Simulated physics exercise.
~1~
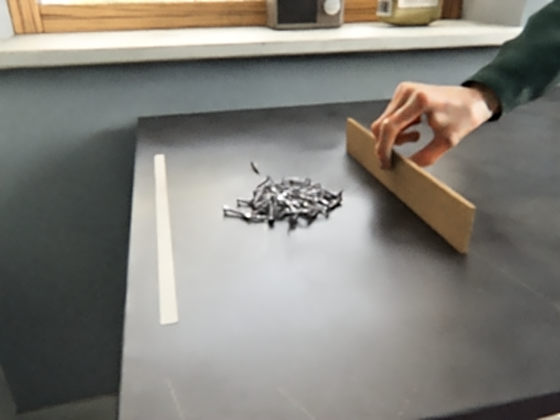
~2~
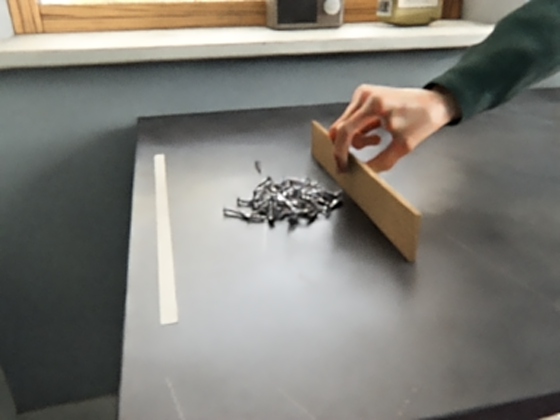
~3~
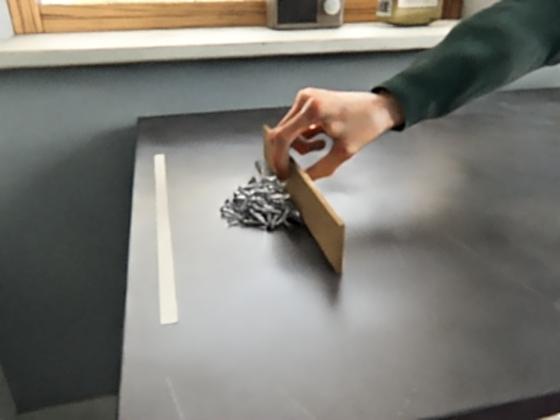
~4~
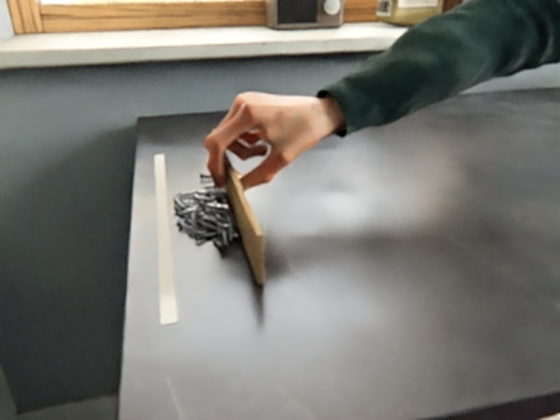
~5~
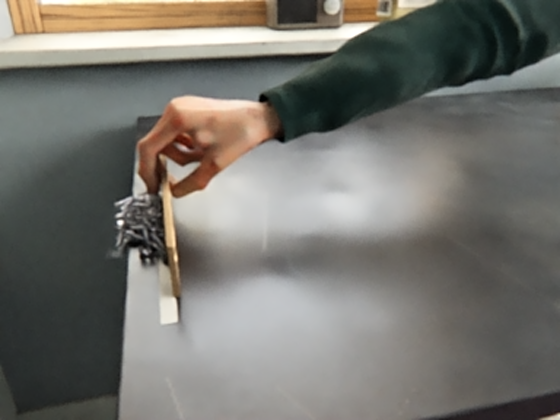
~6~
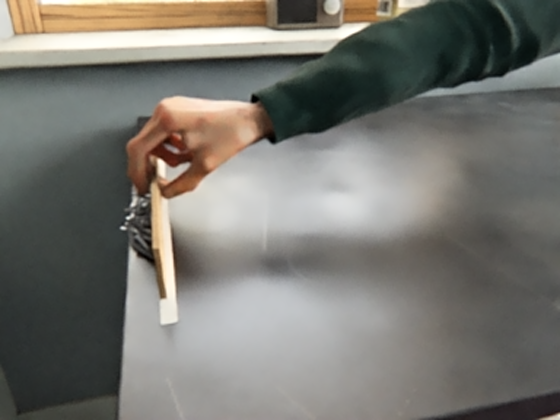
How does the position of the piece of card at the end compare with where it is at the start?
At the start the card stands to the right of the heap, well away from the white tape. At the end it is far to the left, at the tape near the table's left edge.
